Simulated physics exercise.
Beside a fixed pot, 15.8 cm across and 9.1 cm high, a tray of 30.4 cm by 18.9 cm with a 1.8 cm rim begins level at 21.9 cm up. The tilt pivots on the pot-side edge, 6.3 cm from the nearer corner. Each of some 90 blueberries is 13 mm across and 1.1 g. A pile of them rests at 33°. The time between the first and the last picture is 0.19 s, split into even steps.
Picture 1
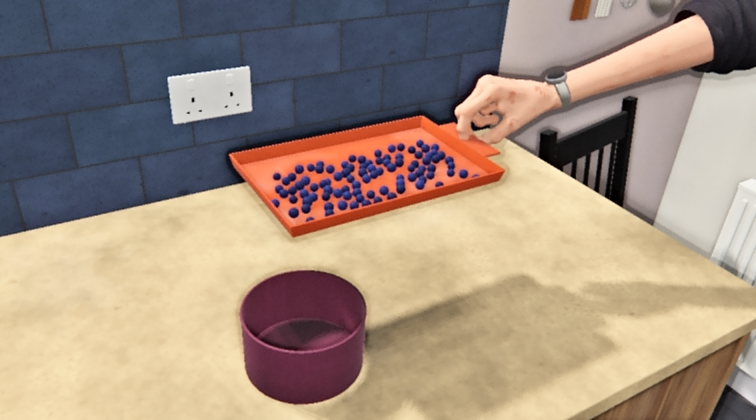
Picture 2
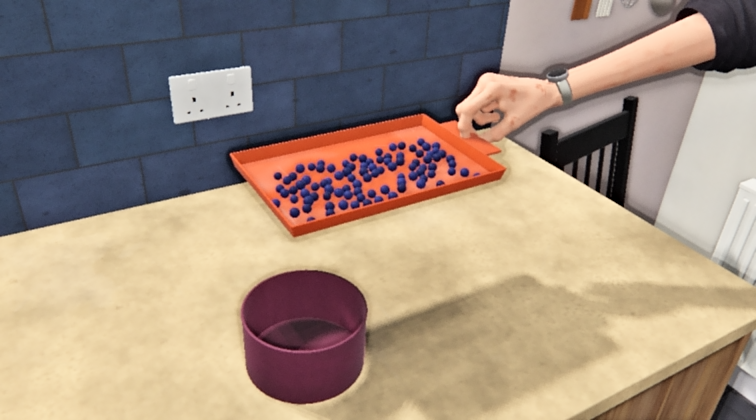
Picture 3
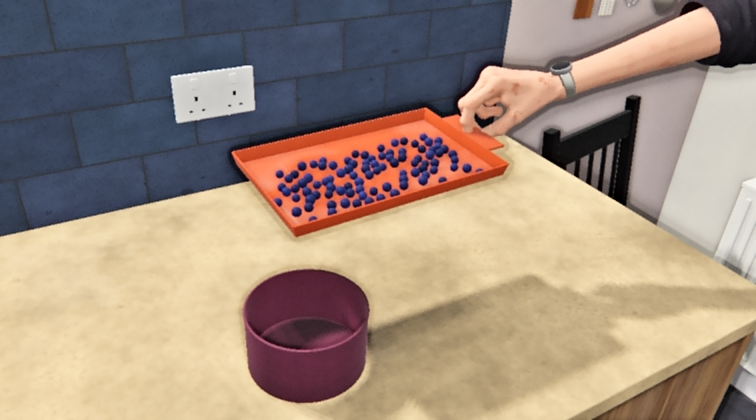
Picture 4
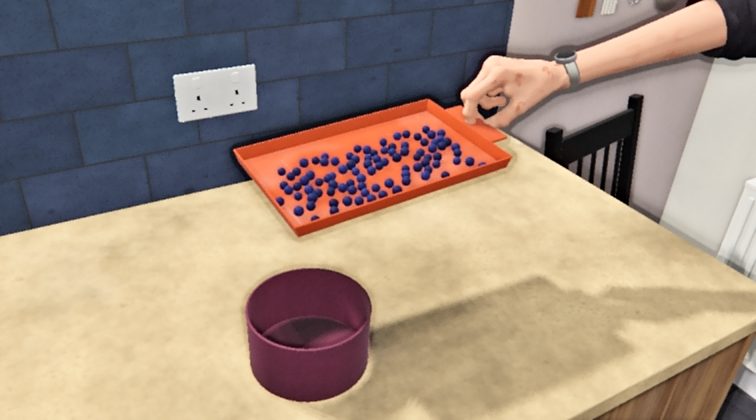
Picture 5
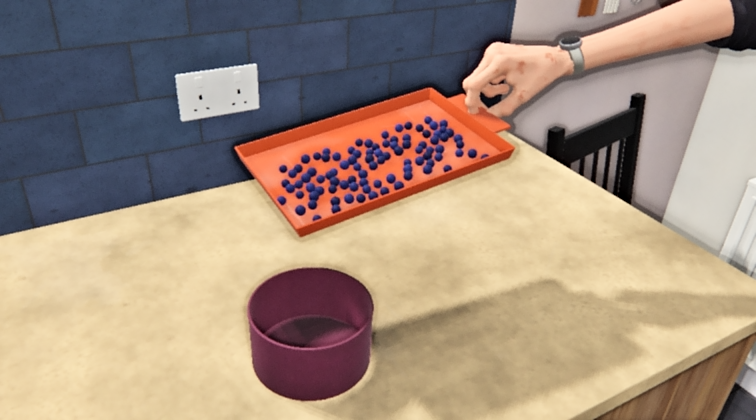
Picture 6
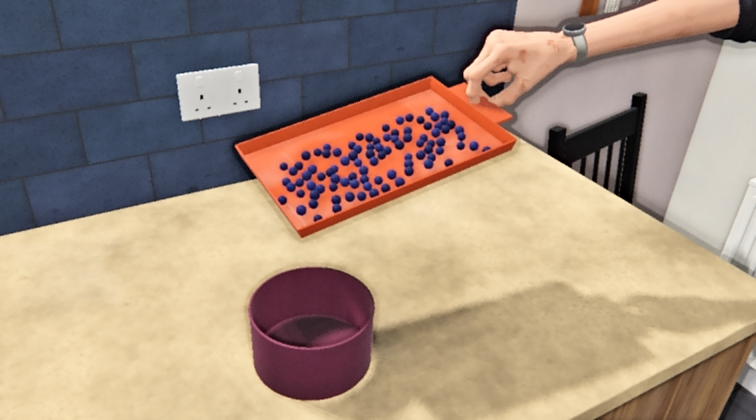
Orange tray of blueberries resting on a kitchen worktop, then slowly tilting slightly as a hand raises its far side behind a purple pot.
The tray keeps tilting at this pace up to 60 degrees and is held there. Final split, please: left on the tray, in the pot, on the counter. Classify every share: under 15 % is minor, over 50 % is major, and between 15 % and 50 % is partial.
Tray: Major, pot: Minor, counter: Minor.
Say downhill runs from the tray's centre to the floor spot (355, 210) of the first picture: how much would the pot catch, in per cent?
My best guess is some 0 per cent.
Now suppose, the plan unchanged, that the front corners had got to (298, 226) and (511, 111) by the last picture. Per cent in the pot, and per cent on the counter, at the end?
Pot 5; counter 25.
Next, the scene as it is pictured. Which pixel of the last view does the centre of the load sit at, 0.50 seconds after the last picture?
Approximately (325, 179) in the last view.
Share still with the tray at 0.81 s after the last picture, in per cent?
Estimate: Near 90 in a hundred.
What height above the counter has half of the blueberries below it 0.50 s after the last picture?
The halfway mark sits at about 26 cm.
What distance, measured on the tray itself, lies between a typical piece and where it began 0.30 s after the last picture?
Roughly 5 cm.
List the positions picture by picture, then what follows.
In the first picture, tray tilt 0 degrees, front corners at (293, 224) and (501, 169); middle of the pieces at (366, 179); pot at (304, 308).
In the second picture, tray tilt 0 degrees, front corners at (294, 224) and (502, 168); middle of the pieces at (367, 178).
In the third picture, tray tilt 2 degrees, front corners at (296, 224) and (504, 163); middle of the pieces at (369, 175).
In the fourth picture, tray tilt 4 degrees, front corners at (297, 224) and (508, 156), lowest corner left front; middle of the pieces at (372, 171).
In the fifth picture, tray tilt 7 degrees, front corners at (299, 225) and (510, 147), lowest corner left front; middle of the pieces at (373, 166).
In the sixth picture, tray tilt 11 degrees, front corners at (300, 226) and (512, 138), lowest corner left front; middle of the pieces at (374, 161); pot at (312, 304).
Then, 0.30 s after the last picture, tilt 35 degrees; the tray holds 100 %, the pot 0 %.
Then, 0.50 s after the last picture, tilt 52 degrees; the tray holds 100 %, the pot 0 %.
Then, 0.81 s after the last picture, tilt 60 degrees; the tray holds 90 %, the pot 0 %.
In the end, tray 90 %, pot 5 %, counter 5 %.
